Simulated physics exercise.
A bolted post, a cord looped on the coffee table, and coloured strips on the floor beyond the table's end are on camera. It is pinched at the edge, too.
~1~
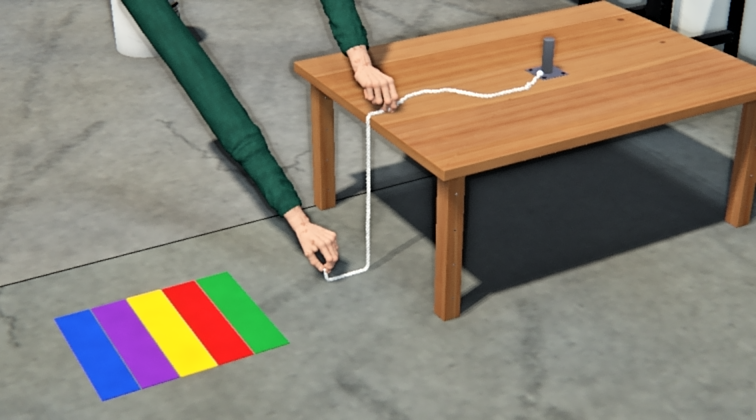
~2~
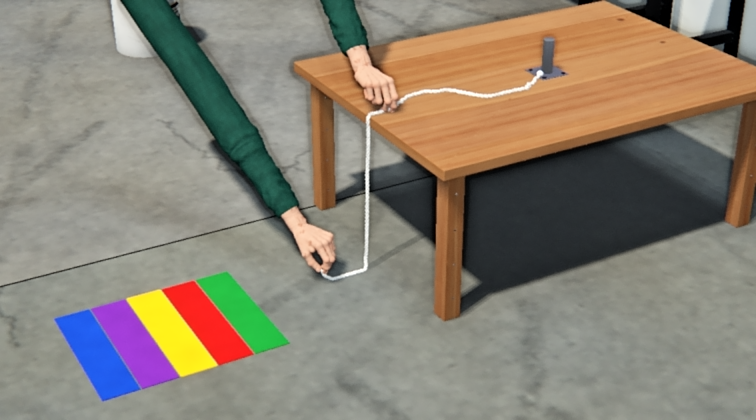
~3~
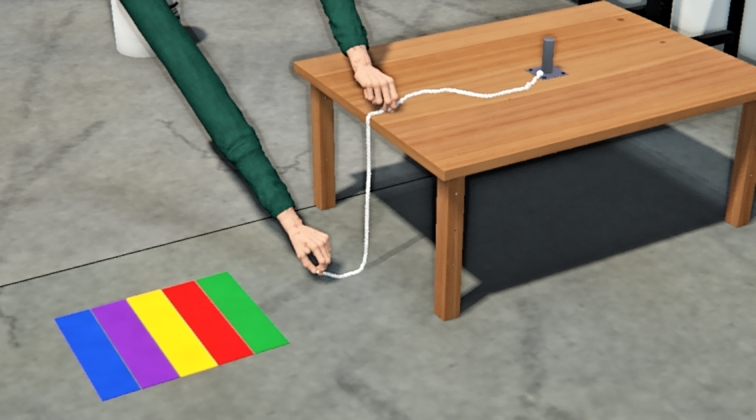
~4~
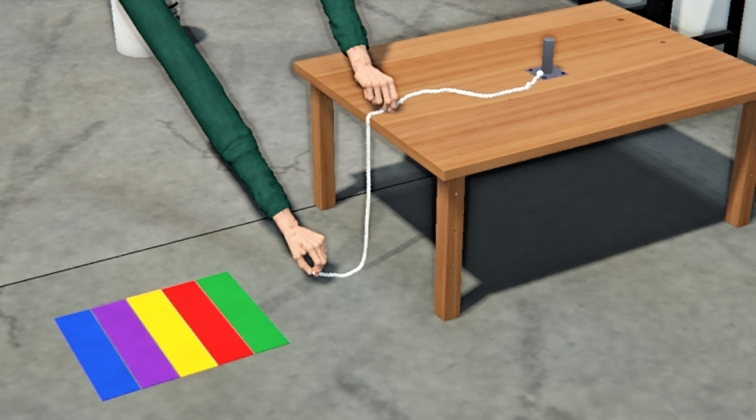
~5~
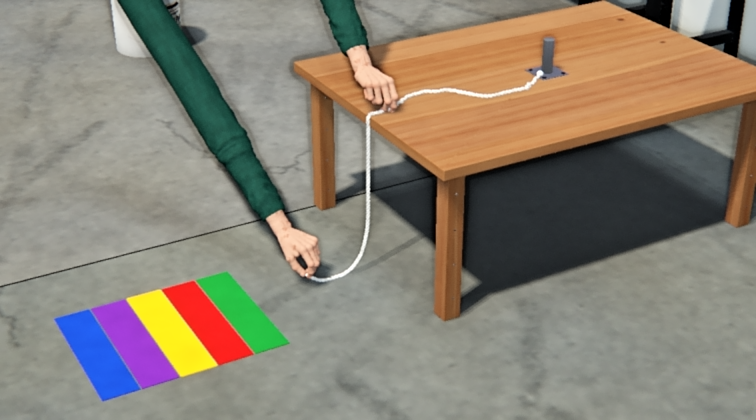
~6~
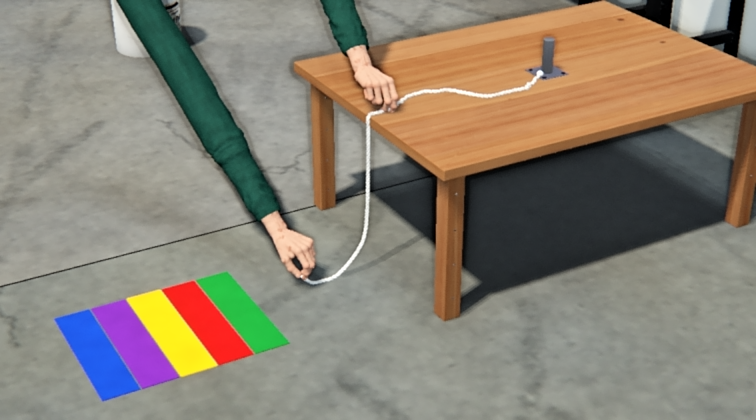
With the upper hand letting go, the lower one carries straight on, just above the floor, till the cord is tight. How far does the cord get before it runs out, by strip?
As far as the yellow strip.
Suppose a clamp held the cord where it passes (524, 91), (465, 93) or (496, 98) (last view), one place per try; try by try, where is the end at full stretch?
Expect roughly (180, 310) for the first, (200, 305) for the second and (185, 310) for the third.
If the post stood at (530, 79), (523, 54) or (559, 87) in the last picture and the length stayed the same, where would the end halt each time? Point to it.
First try about (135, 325), second about (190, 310), third about (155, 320).
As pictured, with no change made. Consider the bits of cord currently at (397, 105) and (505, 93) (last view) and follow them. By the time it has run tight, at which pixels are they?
In that view they reach (365, 120) and (479, 88).
Soon after, end near (240, 294); over green.
Then, end near (195, 306); over red.
At full stretch, end near (167, 314); over yellow. It gets as far as the yellow strip.
